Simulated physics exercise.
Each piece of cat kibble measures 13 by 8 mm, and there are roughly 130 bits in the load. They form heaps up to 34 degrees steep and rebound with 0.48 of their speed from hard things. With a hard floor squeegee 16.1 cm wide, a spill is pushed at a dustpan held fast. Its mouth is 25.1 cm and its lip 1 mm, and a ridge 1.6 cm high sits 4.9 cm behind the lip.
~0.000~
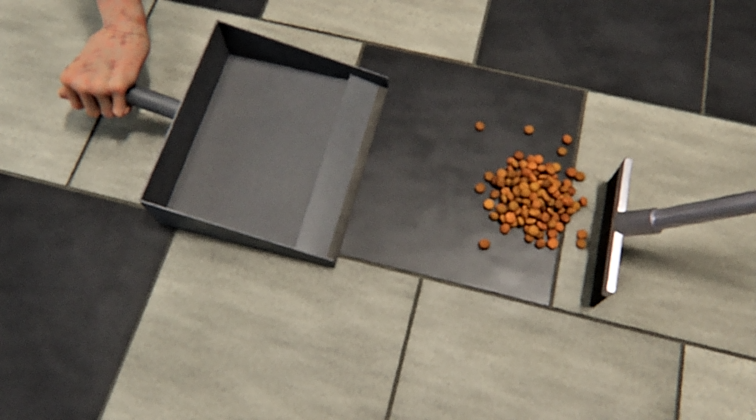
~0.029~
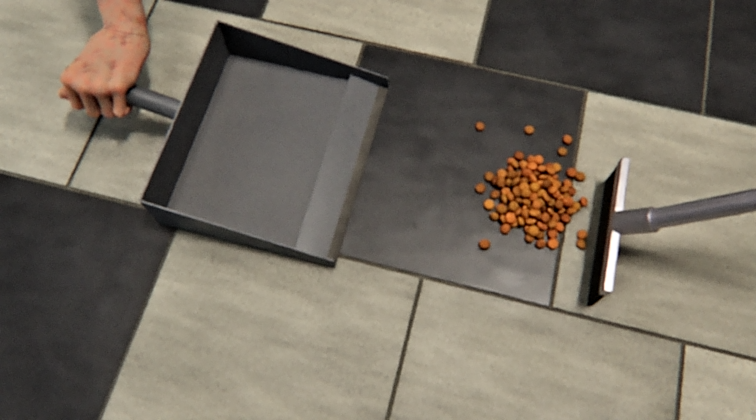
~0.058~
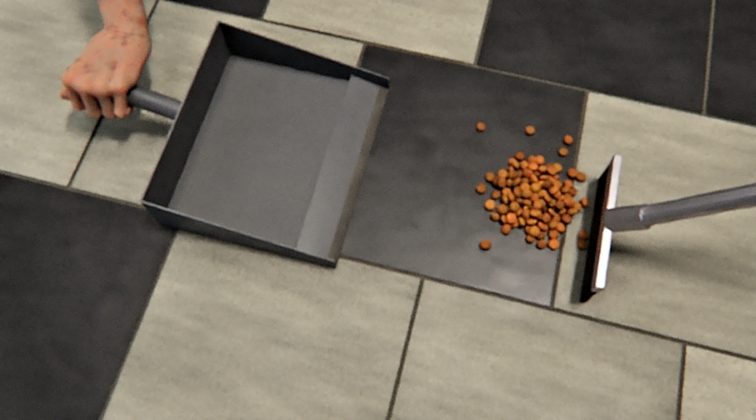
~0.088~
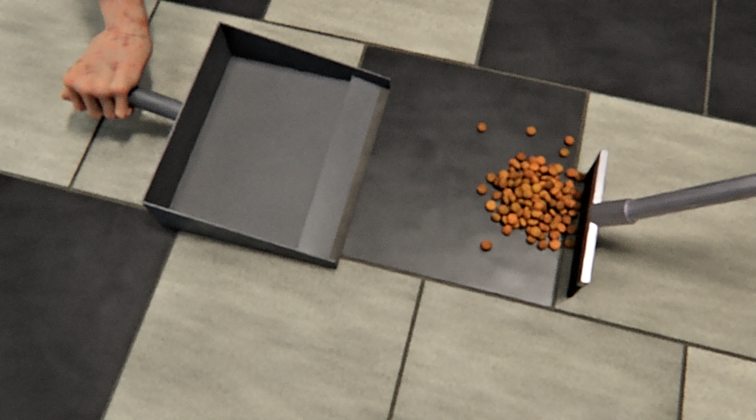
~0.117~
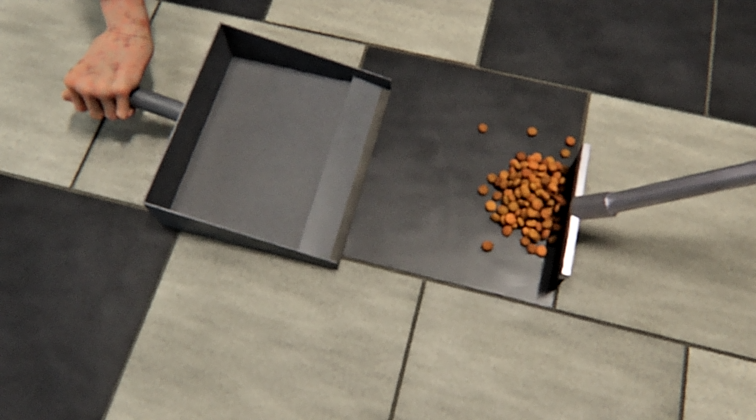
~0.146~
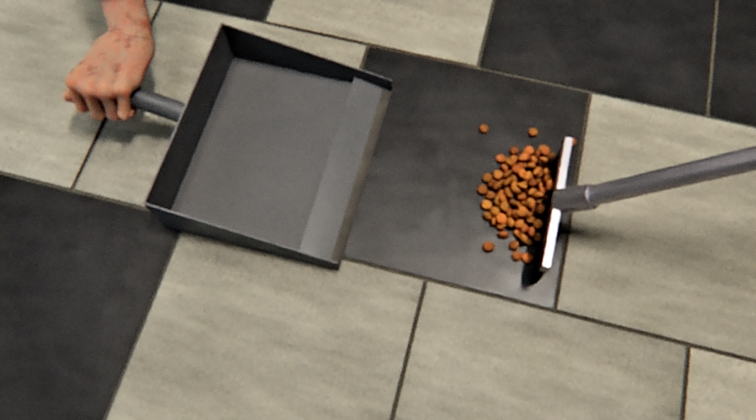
A bare hand at the upper left grips the handle of a dark grey dustpan on a floor of pale and charcoal tiles, seen from above at an angle. A loose pile of orange-brown kibble lies right of the pan, with a grey-handled squeegee beyond it. The squeegee slides left into the pile, bunching the pieces together, while the pan stays still.
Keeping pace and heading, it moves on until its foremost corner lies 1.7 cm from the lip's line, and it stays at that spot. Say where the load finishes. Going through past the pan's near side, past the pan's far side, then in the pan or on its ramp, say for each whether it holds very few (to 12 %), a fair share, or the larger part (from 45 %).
Near side holds very few. Far side holds very few. Pan holds the larger part.
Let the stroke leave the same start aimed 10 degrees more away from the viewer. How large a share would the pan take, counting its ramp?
Then about 45 per cent.
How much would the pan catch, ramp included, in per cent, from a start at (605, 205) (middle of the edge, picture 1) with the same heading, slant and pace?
Roughly 50 percent, ramp included.
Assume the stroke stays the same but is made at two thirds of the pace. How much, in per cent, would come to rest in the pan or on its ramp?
Then some 50 in a hundred.
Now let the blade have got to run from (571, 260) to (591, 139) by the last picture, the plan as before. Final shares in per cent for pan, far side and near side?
Pan 20; far 30; near 0.
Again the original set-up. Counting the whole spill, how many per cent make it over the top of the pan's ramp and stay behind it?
Around 5 percent.
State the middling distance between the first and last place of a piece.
Somewhere around 22 centimetres.
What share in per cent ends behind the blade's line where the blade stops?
Some 10 per cent.
After 0.29 s, middle of the blade 11 cm from the lip; 0 % over the lip, far side 0 %, near side 0 %.
After 0.38 s, middle of the blade 4 cm from the lip; 0 % over the lip, far side 5 %, near side 0 %.
After 0.61 s, middle of the blade 2 cm from the lip; 55 % over the lip, far side 5 %, near side 0 %.
At rest (1.1 s), near side 0 %, far side 5 %, pan 50 %, in front of the lip or behind the blade 45 %.
